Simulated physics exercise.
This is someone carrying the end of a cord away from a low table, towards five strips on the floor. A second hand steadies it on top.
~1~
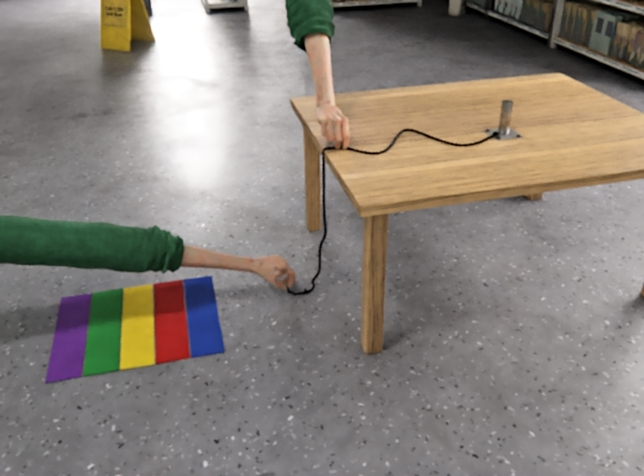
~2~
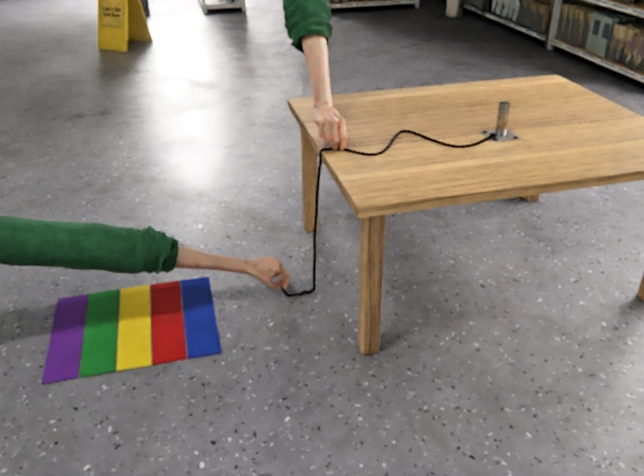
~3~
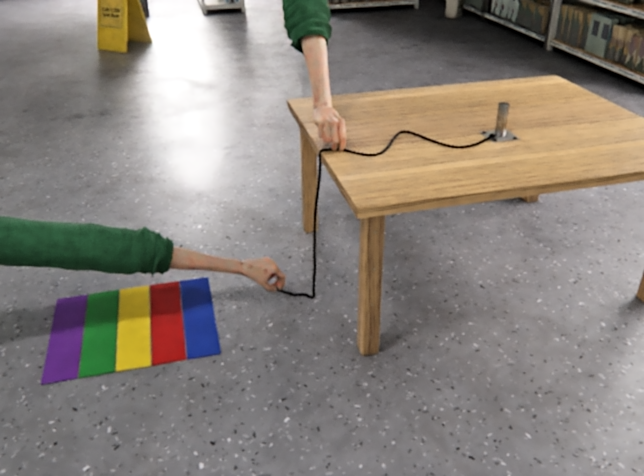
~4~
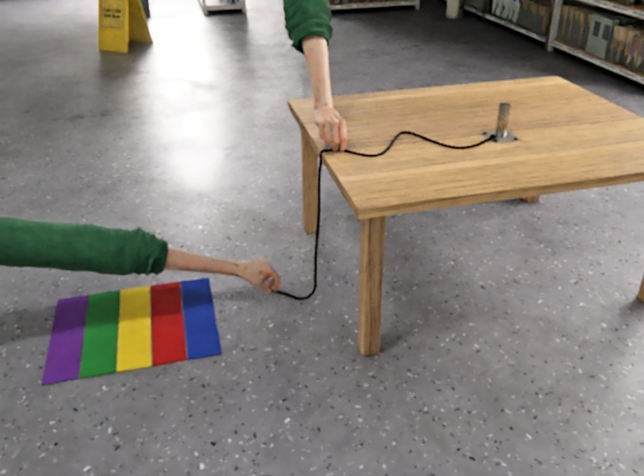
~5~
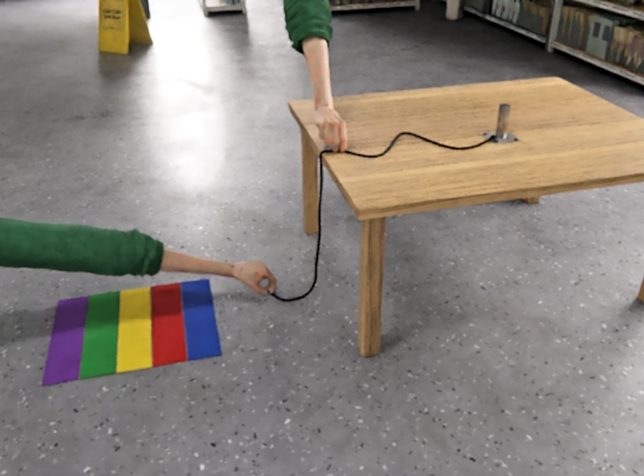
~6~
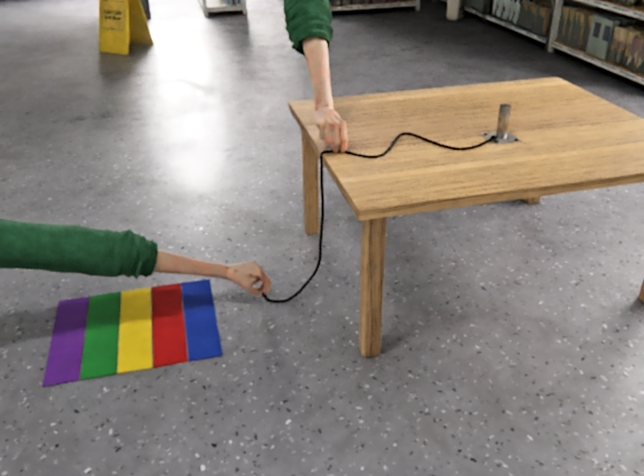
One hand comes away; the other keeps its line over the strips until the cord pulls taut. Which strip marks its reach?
Over green.
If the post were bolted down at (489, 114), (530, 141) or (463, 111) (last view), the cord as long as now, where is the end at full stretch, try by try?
Near (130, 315), (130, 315) and (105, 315).
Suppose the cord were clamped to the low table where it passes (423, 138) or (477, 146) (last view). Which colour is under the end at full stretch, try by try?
Taking them in turn: Yellow; green.
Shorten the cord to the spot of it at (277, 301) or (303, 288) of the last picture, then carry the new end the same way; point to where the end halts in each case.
In that order: (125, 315) and (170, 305).
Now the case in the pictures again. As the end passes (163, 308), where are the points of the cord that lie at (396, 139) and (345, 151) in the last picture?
Near (364, 148) and (312, 194).
Early on, end near (163, 308); over red.
Midway, end near (123, 314); over yellow.
At the end of the slack, end near (100, 318); over green. The end stops over the green strip.
